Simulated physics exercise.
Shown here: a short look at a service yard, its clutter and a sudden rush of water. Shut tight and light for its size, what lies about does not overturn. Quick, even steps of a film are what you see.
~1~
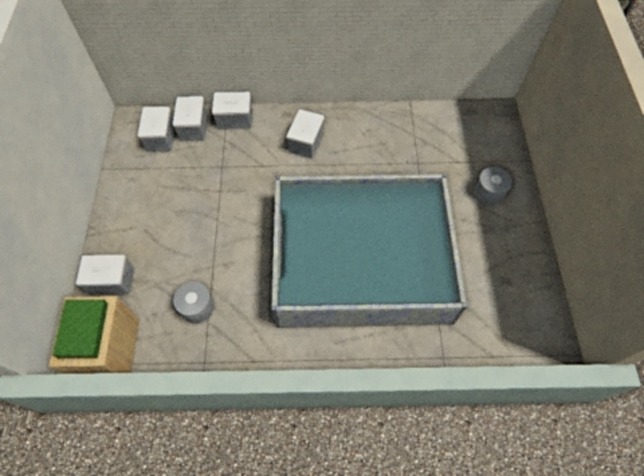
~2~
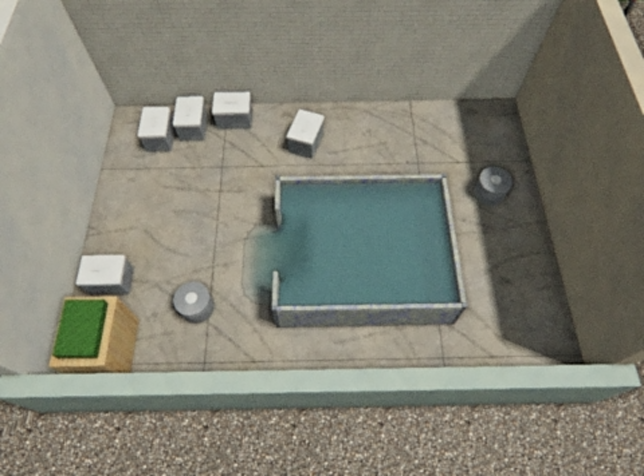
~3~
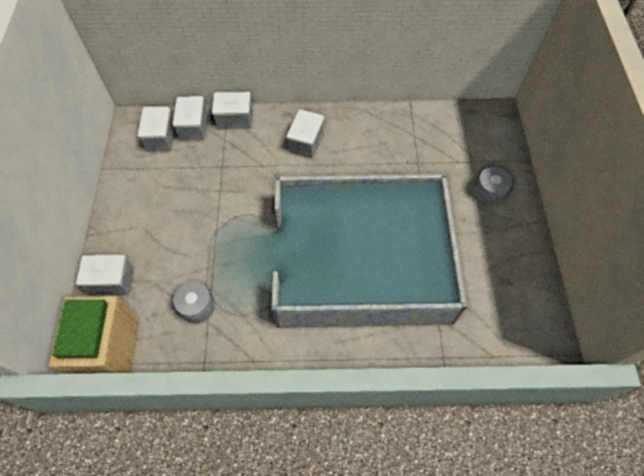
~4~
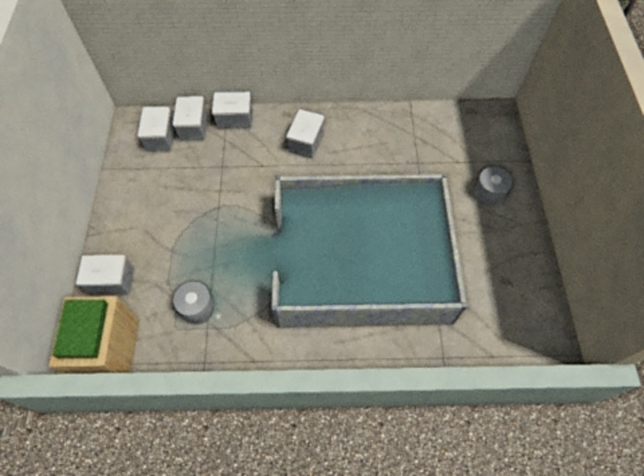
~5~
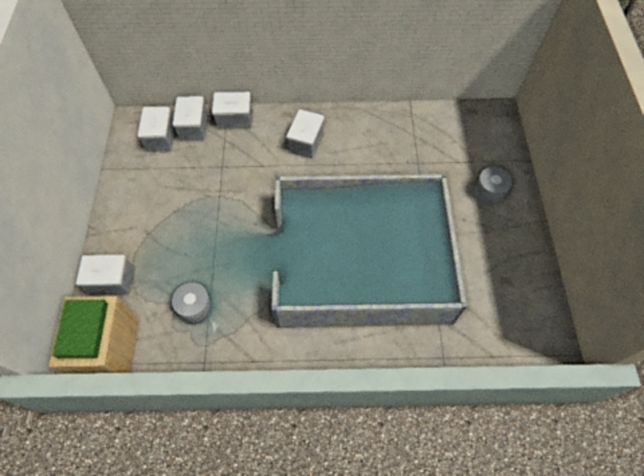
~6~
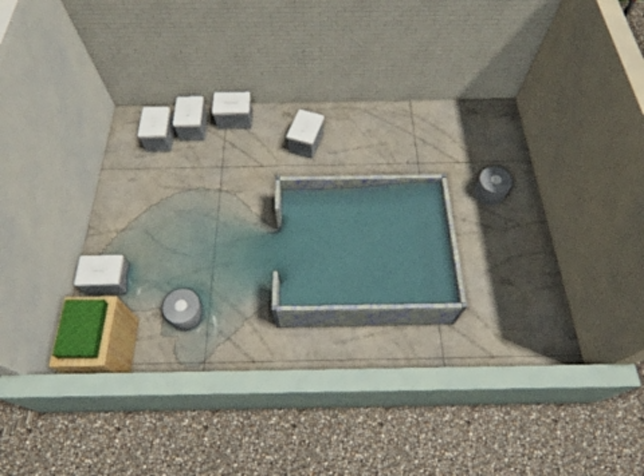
The clip shows a walled yard with pale blocks, round grey tubs and a rectangular pool; a gap opens in the pool's left side, water spreads leftward across the floor, and the nearer tub shifts slightly left.
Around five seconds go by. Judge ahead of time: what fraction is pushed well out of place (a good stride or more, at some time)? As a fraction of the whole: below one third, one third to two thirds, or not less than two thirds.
The fraction is not less than two thirds.
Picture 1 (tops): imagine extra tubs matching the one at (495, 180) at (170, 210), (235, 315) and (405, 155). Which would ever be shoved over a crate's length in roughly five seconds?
Here's how it goes: Sent far off, never gets far, and lastly never gets far.
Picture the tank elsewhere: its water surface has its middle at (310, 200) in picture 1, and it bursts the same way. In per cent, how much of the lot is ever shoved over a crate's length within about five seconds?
About 90 per cent.
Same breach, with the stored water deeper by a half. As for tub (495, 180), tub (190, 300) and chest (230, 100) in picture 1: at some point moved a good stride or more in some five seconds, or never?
Order as given: Not past it; displaced that much; displaced that much.
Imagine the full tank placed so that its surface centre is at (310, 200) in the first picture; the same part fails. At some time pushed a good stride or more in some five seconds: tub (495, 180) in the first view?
I reckon it stopped short.
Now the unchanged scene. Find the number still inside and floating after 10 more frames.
It adds up to 2.
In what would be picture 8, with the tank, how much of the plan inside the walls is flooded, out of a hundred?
Close to 35 %.
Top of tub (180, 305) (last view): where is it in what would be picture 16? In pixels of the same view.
Estimated top position: Approximately (169, 352).
A moment on, 1 of 7 are well off their spots; 0 afloat.
Next, 1 of 7 are well off their spots; 2 afloat.
Later, 3 of 7 are well off their spots; 3 afloat.
In the end, 6 of 7 are well off their spots, and 6 have been at some point; 2 afloat.
